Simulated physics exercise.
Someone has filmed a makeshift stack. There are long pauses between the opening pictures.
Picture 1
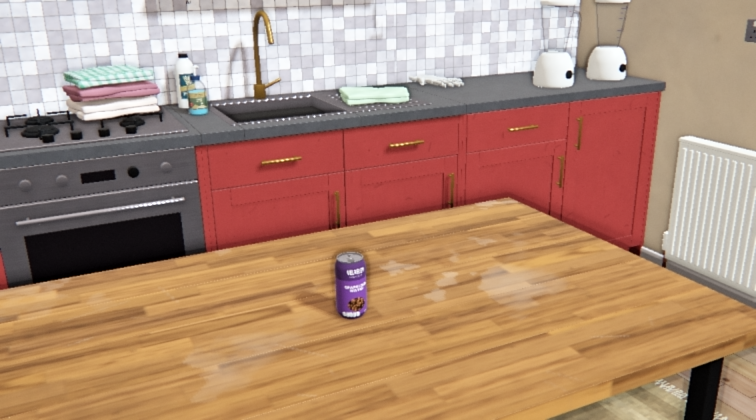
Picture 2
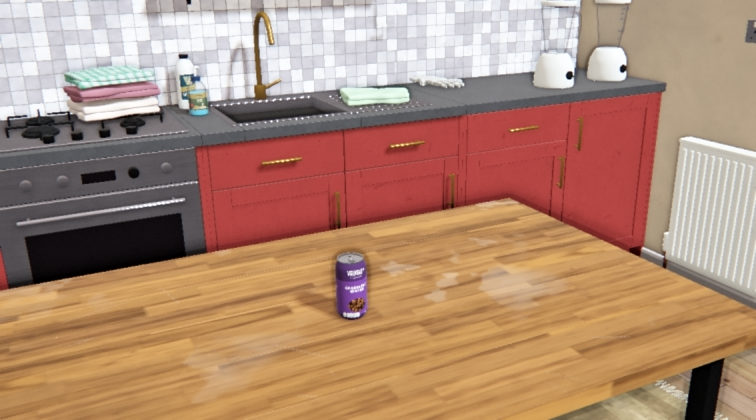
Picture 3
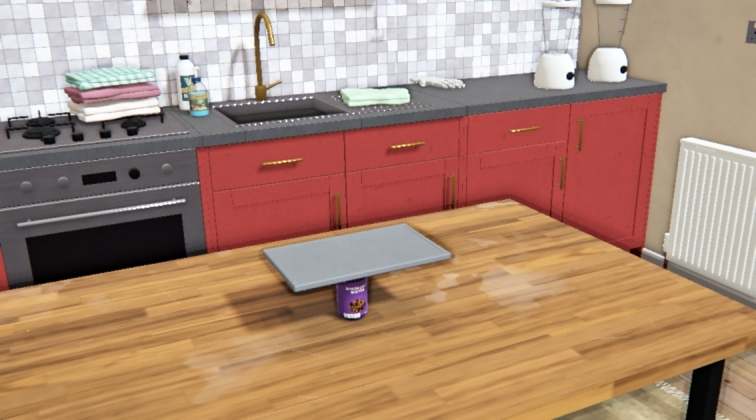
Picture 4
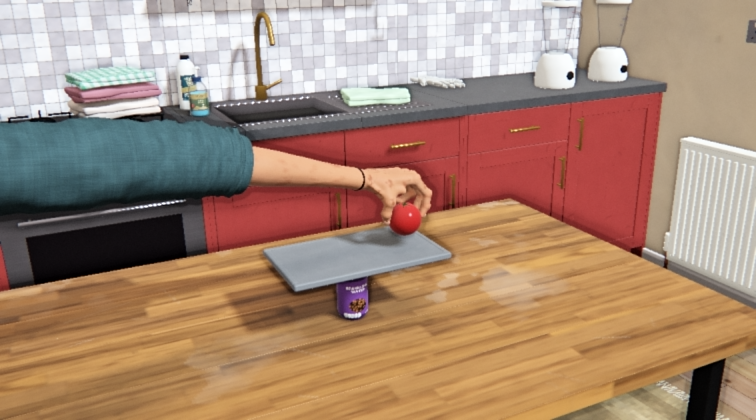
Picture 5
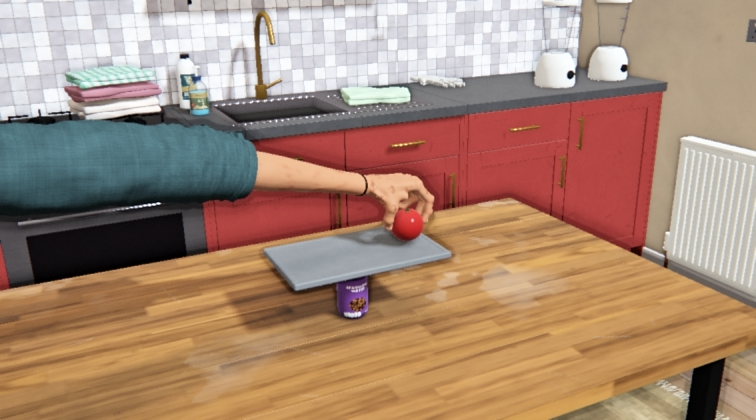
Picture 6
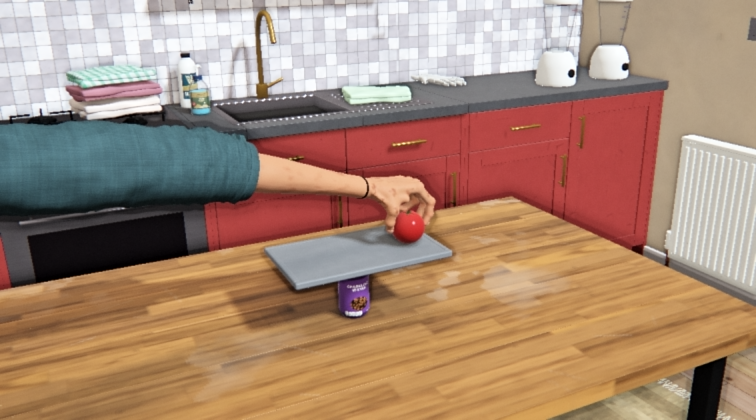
In a kitchen with red cupboards, a purple can stands alone on a wooden table, and then a flat grey board lies across its top. An arm in a teal sleeve reaches in from the left and lowers a red tomato onto the right part of the board, fingers still holding it.
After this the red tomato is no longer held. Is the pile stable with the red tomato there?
In the end the stack comes apart.
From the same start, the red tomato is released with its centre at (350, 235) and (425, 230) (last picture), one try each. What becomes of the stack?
First, it keeps its balance; second, it comes apart.
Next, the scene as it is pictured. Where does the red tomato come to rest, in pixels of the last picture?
At about (469, 280).
Then, 0.40 s after the last picture, red tomato now fallen; grey lid tipped 55° from how it was.
Then, 0.50 s after the last picture, grey lid tipped 55° from how it was.
Then, 0.80 s after the last picture, grey lid now fallen; purple can slid a little.
At rest, fallen, red tomato and grey lid; purple can in place. Seen from the same camera at the end, red tomato near (469, 280). The stack gives way.
